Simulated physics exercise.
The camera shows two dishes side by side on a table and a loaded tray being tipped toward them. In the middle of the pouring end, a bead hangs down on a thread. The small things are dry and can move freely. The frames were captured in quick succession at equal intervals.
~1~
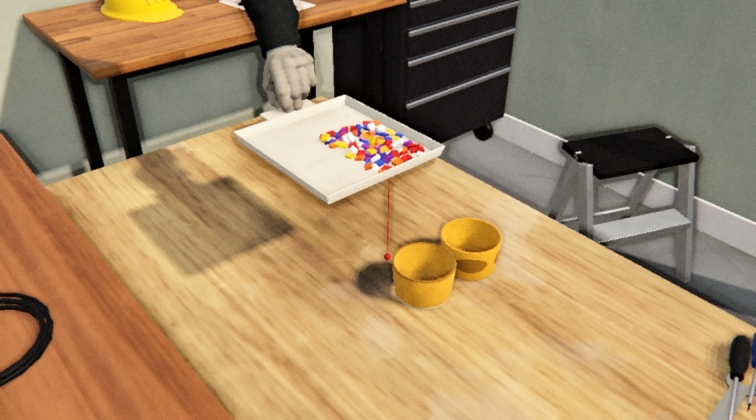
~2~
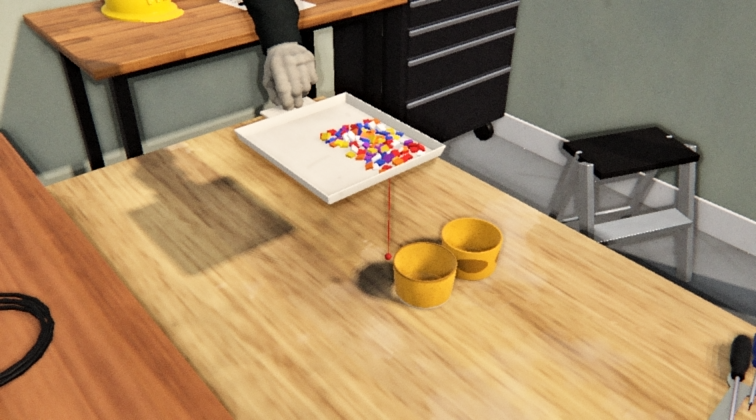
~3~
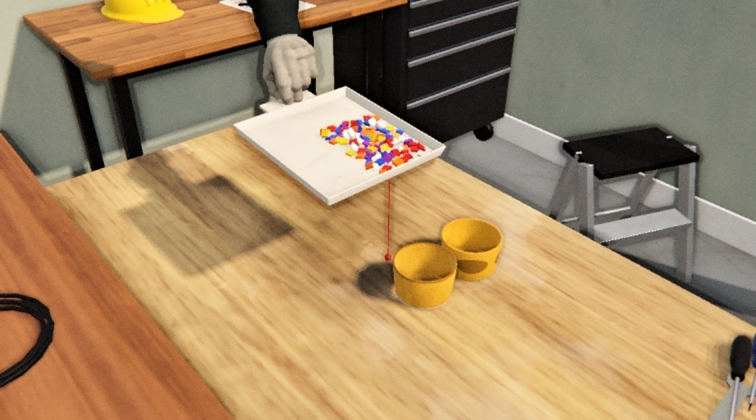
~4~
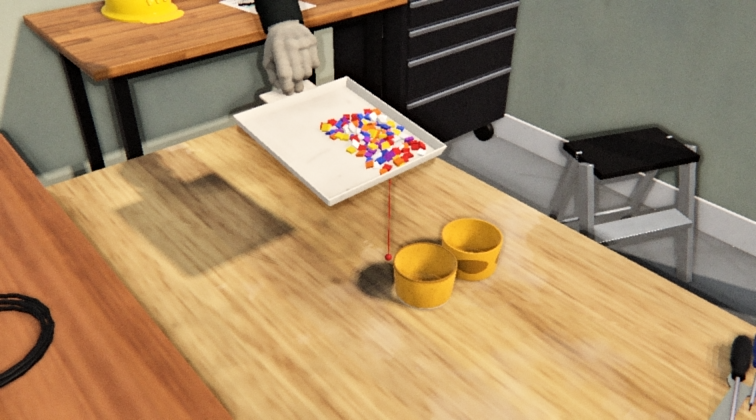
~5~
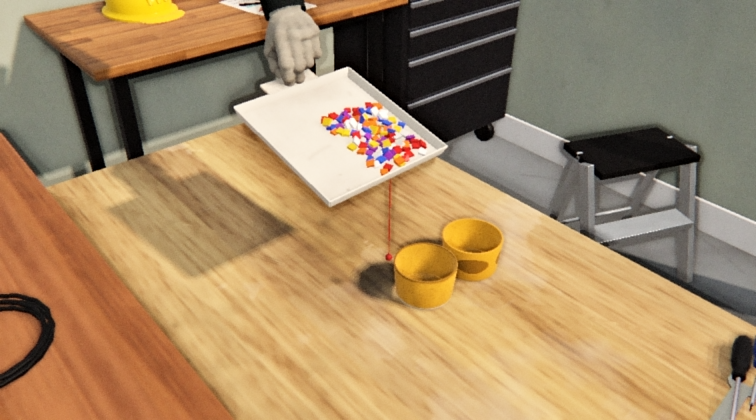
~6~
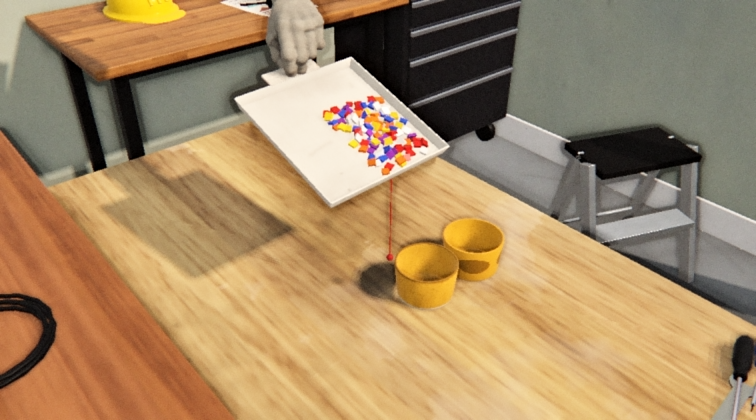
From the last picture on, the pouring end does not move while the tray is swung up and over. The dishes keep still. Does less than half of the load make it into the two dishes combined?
Yes - less than half does.
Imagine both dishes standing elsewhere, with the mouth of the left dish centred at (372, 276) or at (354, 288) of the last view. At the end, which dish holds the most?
It comes out as the dish further left in the first try and the dish further left in the second.
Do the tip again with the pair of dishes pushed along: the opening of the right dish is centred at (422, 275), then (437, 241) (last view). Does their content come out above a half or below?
In the first position a majority, in the second a minority.
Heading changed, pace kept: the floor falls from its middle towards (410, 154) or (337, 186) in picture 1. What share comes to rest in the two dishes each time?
Close to 30 percent first and close to 0 percent second.
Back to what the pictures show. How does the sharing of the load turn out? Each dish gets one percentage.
30 % left, 0 % right.
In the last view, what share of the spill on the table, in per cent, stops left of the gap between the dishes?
I'd put it at around 80 per cent.
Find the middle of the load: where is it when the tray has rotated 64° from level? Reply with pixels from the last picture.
The middle of the pieces lands at roughly (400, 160).
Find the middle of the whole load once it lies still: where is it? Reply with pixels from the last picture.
About pixel (402, 321).
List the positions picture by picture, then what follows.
The first frame shows corners of the pouring end near (328, 194) and (440, 146), level; middle of the load near (371, 141), mosaic tiles; left dish near (446, 289); right dish near (492, 261); bead on its thread near (387, 257).
The second frame shows corners of the pouring end near (329, 194) and (441, 146), level; middle of the load near (371, 140).
The third frame shows corners of the pouring end near (329, 195) and (441, 146), tipped barely, lowest at the left corner; middle of the load near (371, 138).
The fourth frame shows corners of the pouring end near (330, 197) and (442, 146), tipped a little, lowest at the left corner; middle of the load near (372, 134).
The fifth frame shows corners of the pouring end near (331, 198) and (443, 145), tipped a little, lowest at the left corner; middle of the load near (373, 130).
The sixth frame shows corners of the pouring end near (332, 200) and (444, 145), tipped clearly, lowest at the left corner; middle of the load near (375, 127); left dish near (448, 290); right dish near (495, 262).
Shortly afterwards, tray tipped steeply; all but a few on the tray; only a few in the air.
Next, tray tipped past a quarter turn; near a quarter on the tray; a little in the left dish; near a quarter outside both; near a third in the air.
Some moments later, tray tipped past a quarter turn; near a quarter in the left dish; the bulk outside both.
In the end, tray tipped past a quarter turn; near a quarter in the left dish; none at all in the right dish; the bulk outside both.
